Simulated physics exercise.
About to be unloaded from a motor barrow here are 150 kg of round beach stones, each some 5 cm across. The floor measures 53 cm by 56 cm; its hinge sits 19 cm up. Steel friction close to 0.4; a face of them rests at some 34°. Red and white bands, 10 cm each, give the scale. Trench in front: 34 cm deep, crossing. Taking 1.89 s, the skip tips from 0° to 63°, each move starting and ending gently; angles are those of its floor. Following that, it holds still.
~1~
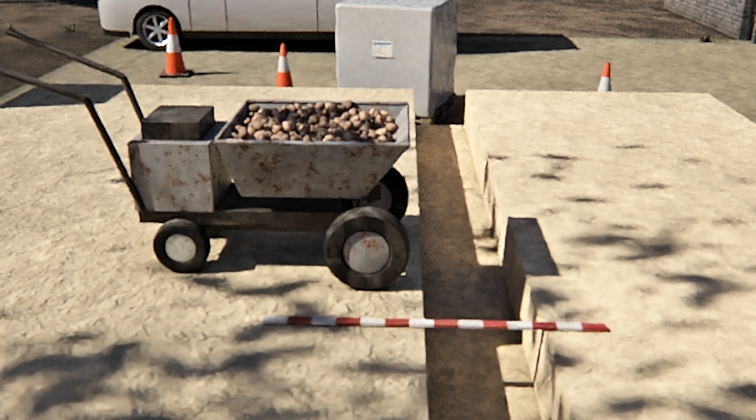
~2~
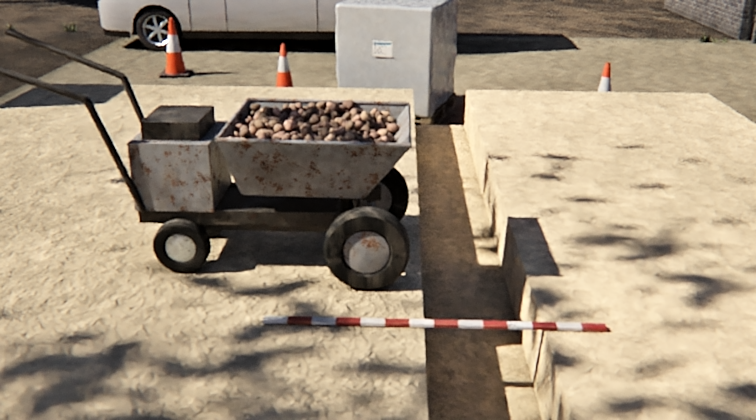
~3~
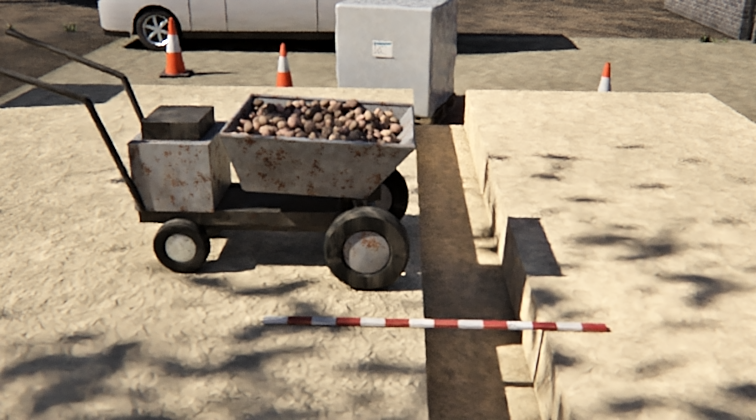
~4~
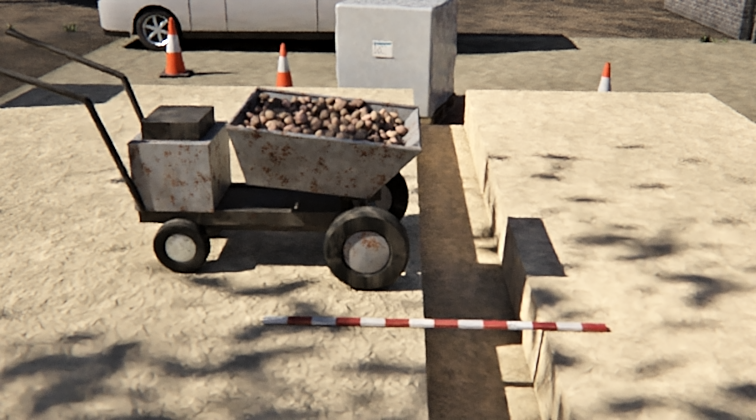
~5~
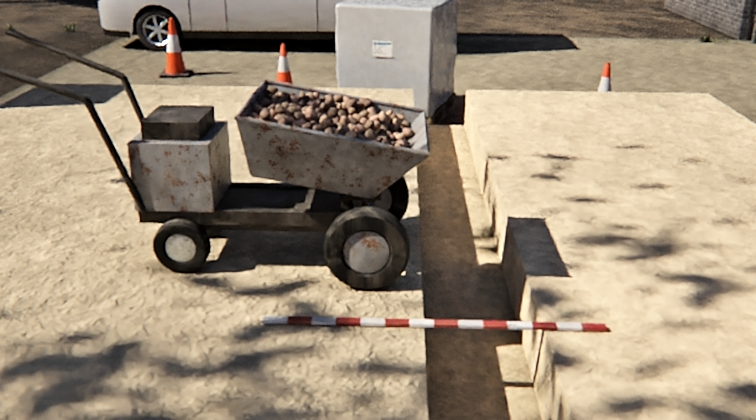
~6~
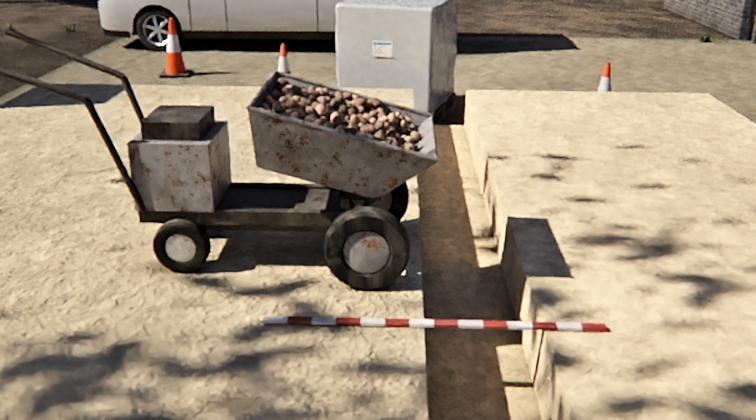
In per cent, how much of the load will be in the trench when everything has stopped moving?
Around 74 per cent of it.
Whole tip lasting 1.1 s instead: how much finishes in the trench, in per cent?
Estimate: About 60 %.
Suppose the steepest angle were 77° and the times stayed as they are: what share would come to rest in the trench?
Share in trench: Approx. 70%.
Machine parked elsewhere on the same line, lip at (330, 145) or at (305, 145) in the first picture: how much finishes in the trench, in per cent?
That gives roughly 100 per cent and roughly 85 per cent.
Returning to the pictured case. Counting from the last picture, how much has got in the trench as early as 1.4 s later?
Around 30 per cent of it.
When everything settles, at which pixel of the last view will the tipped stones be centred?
In the last view, about (498, 304).
Then, 0.8 s after the last picture the floor is at 53°, 99 % in the skip, 1 % in the trench; the foremost stones are at (495, 204).
Then, 1.4 s after the last picture the floor is at 63°, 52 % in the skip, 31 % in the trench, 17 % past the trench; the foremost stones are at (596, 262).
Then, 1.7 s after the last picture the floor is at 63°, 30 % in the skip, 43 % in the trench, 27 % past the trench; the foremost stones are at (633, 252).
Then, 3.7 s after the last picture the floor is at 63°, 0 % in the skip, 74 % in the trench, 26 % past the trench; the foremost stones are at (674, 281).
